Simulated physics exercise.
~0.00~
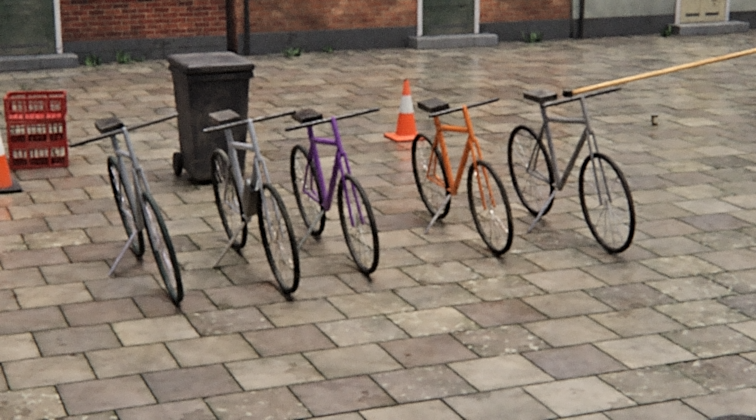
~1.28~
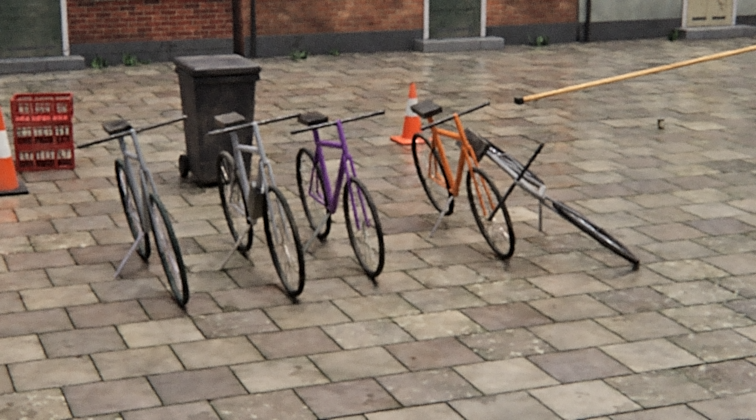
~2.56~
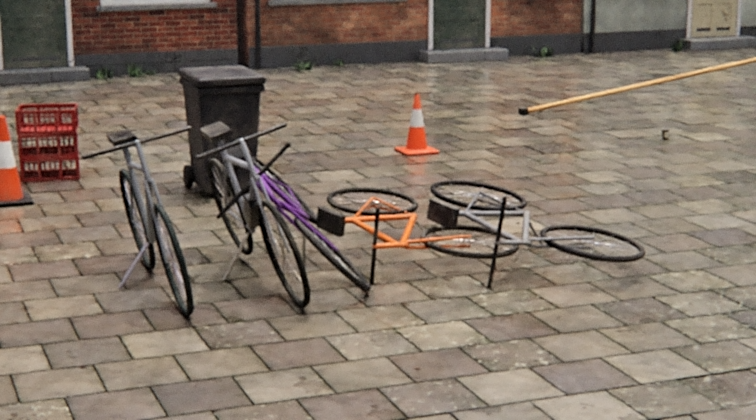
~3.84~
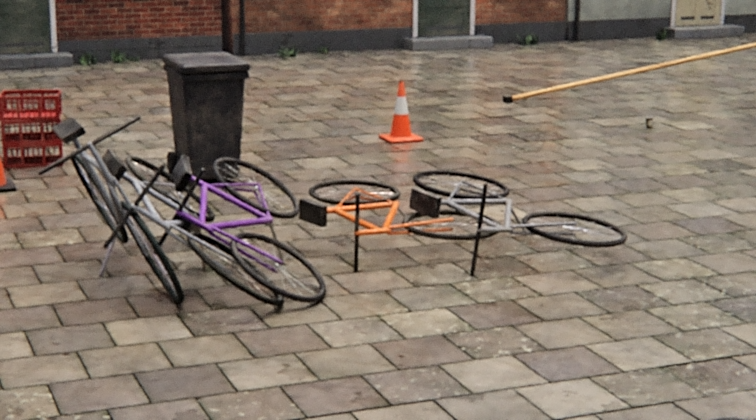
On wet paving outside a brick building, a row of five bicycles toppling leftward one after another until none stands upright.
